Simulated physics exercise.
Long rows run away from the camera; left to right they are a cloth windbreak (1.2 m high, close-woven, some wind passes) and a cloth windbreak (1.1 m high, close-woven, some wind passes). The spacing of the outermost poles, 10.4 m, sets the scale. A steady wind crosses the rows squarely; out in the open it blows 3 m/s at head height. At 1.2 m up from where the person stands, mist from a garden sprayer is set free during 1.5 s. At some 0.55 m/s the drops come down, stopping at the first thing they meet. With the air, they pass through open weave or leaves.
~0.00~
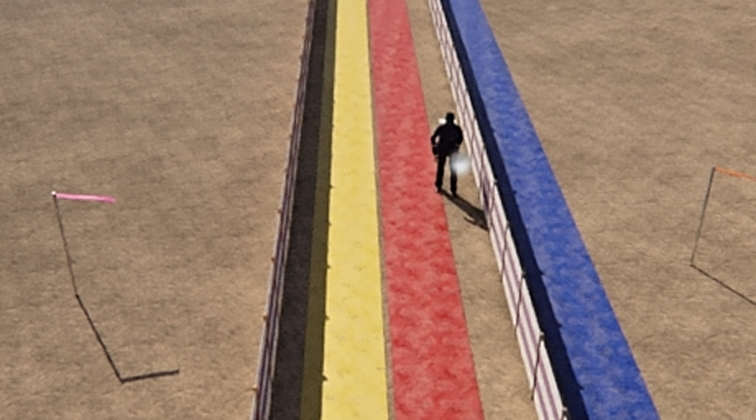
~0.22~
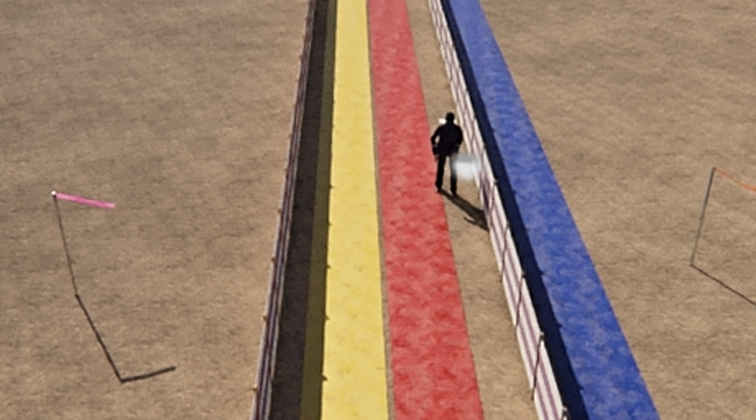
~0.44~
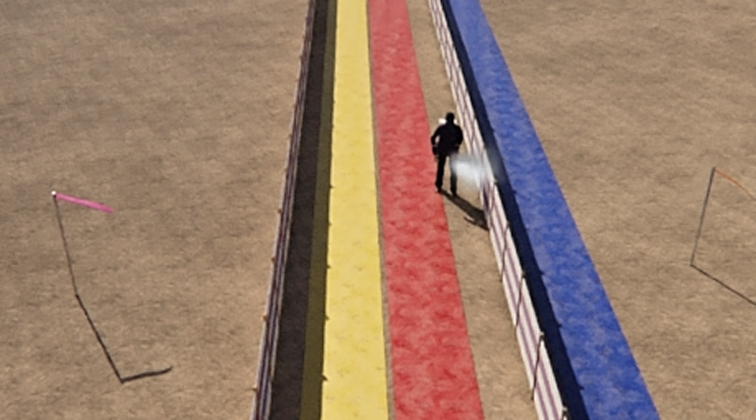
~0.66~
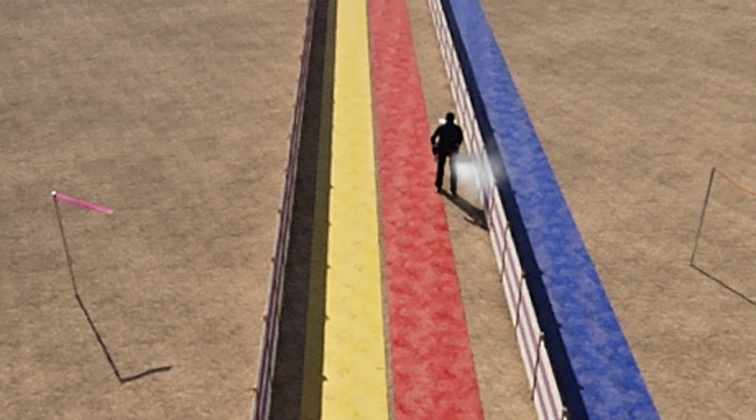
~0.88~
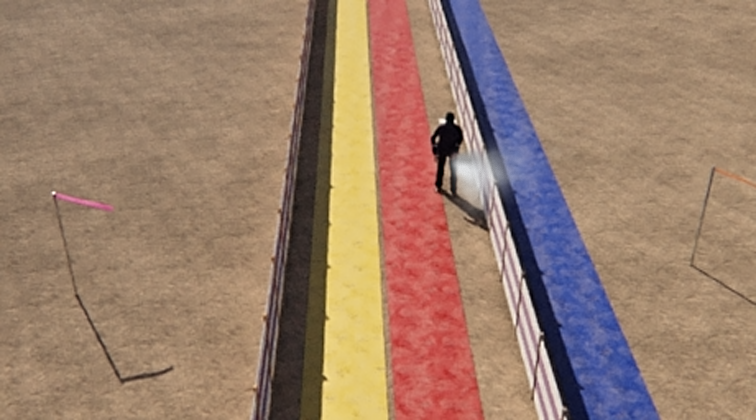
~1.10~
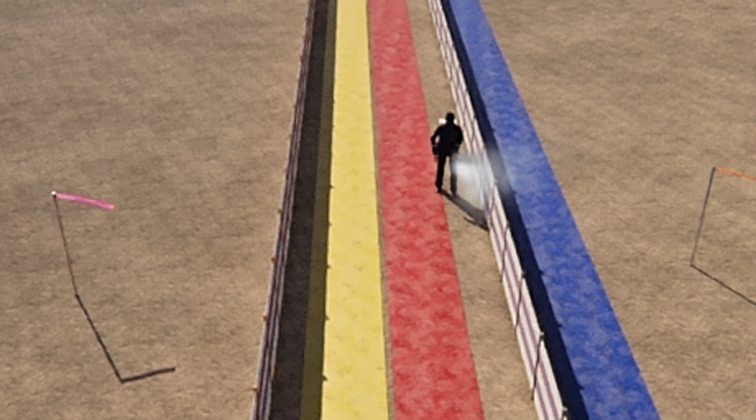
A pale mist puffed out beside a dark figure standing between two cloth fences, then spread rightward over the right fence and the blue strip, while a pink ribbon fluttered on the left.
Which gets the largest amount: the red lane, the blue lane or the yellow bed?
Blue.
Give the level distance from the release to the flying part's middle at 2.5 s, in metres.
Roughly 1.0 m.
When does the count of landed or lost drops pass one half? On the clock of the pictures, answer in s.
Roughly at 3.2 s.
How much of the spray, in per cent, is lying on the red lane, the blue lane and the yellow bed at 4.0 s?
The shares come to around 0 percent red, 15 percent blue, 0 percent yellow.
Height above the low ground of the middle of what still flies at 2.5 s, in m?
The middle is at about 0.6 m above the low ground.
After 2.5 s, 75 % is in the air or yet to come; 0 % lies on the red lane, 2 % on the blue lane and 0 % on the yellow bed; the middle of what still flies is 0.6 m above the low ground, near (505, 192).
After 4.0 s, 30 % is in the air or yet to come; 0 % lies on the red lane, 14 % on the blue lane and 0 % on the yellow bed; the middle of what still flies is 0.4 m above the low ground, near (561, 199).
After 8.0 s, 3 % is in the air or yet to come; 0 % lies on the red lane, 24 % on the blue lane and 0 % on the yellow bed.
After 20.0 s, 0 % is in the air or yet to come; 0 % lies on the red lane, 25 % on the blue lane and 0 % on the yellow bed.
After 45.0 s, 0 % is in the air or yet to come; 0 % lies on the red lane, 25 % on the blue lane and 0 % on the yellow bed.
